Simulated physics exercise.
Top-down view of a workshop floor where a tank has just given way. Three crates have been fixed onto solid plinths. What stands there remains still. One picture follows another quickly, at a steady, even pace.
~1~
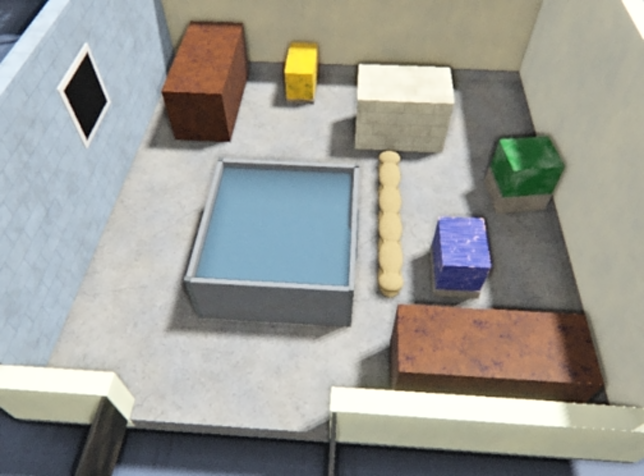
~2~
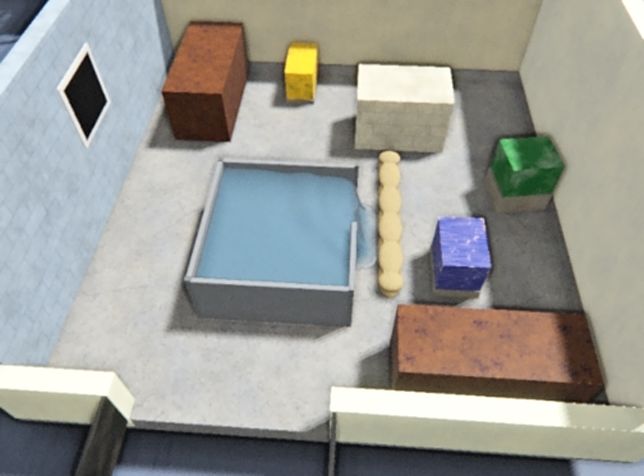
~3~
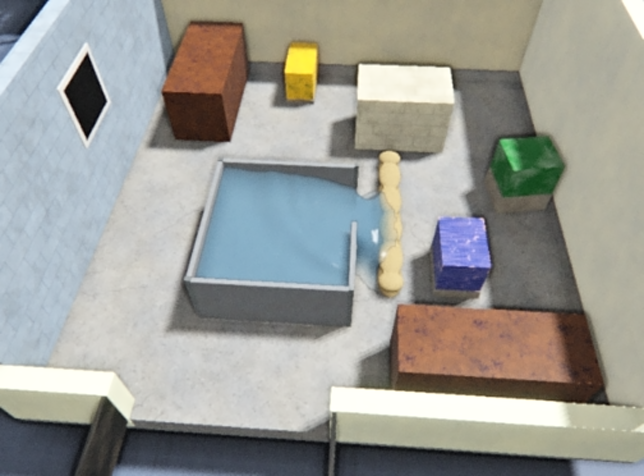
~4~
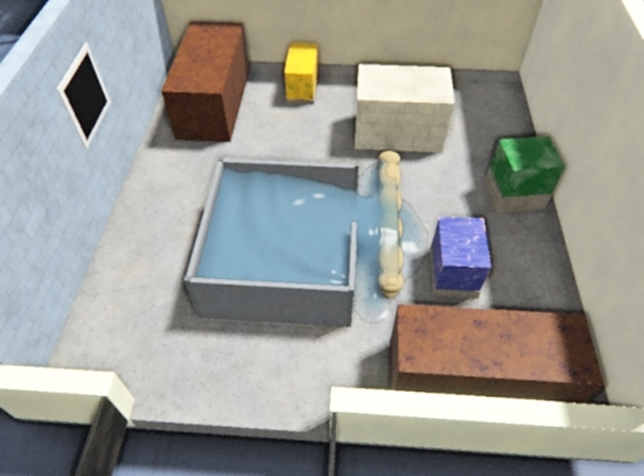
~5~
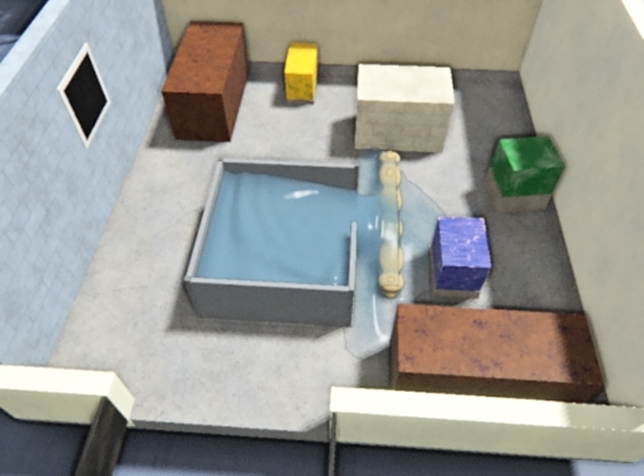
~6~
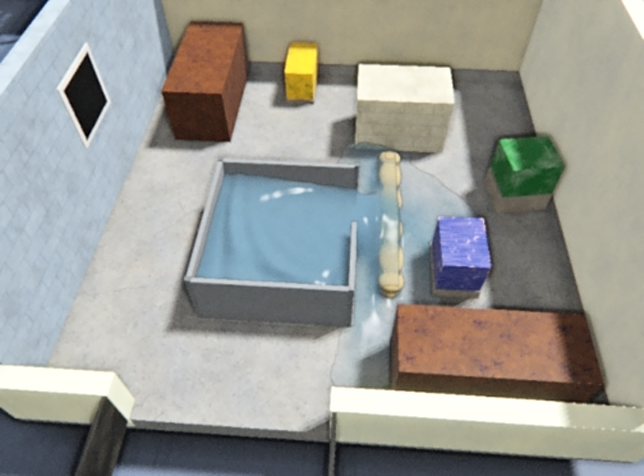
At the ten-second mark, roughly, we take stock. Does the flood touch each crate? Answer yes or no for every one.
Green crate: No; blue crate: Yes; yellow crate: Yes.
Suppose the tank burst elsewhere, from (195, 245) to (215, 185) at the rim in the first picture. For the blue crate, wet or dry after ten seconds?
In that case the blue crate comes through dry.
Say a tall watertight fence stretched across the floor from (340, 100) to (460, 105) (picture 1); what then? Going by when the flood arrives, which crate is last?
That would be the yellow crate.
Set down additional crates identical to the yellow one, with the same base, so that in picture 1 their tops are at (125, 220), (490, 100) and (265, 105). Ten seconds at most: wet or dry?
Result, in sequence: Is missed, is inundated, is inundated.
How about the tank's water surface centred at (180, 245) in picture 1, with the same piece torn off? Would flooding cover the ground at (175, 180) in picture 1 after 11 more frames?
That spot: Bare.
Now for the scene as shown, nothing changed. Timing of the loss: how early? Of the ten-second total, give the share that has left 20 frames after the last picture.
Working it through, I arrive at 35 per cent.
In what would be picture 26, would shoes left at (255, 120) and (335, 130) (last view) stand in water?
Result, in sequence: Waterlogged; waterlogged.
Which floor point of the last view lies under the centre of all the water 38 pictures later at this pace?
Somewhere near (361, 219).
A moment on, water covers 25 % of the floor; the green crate water round its plinth, the blue crate water round its plinth, the yellow crate not reached.
Next, water covers 45 % of the floor; the green crate water round its plinth, the blue crate water round its plinth, the yellow crate water round its plinth.
Then, water covers 55 % of the floor; the green crate water round its plinth, the blue crate water round its plinth, the yellow crate water round its plinth.
Later, water covers 80 % of the floor; the green crate water round its plinth, the blue crate water round its plinth, the yellow crate water round its plinth.
In the end, water covers 100 % of the floor; the green crate stayed above the water, the blue crate was topped, the yellow crate was topped.
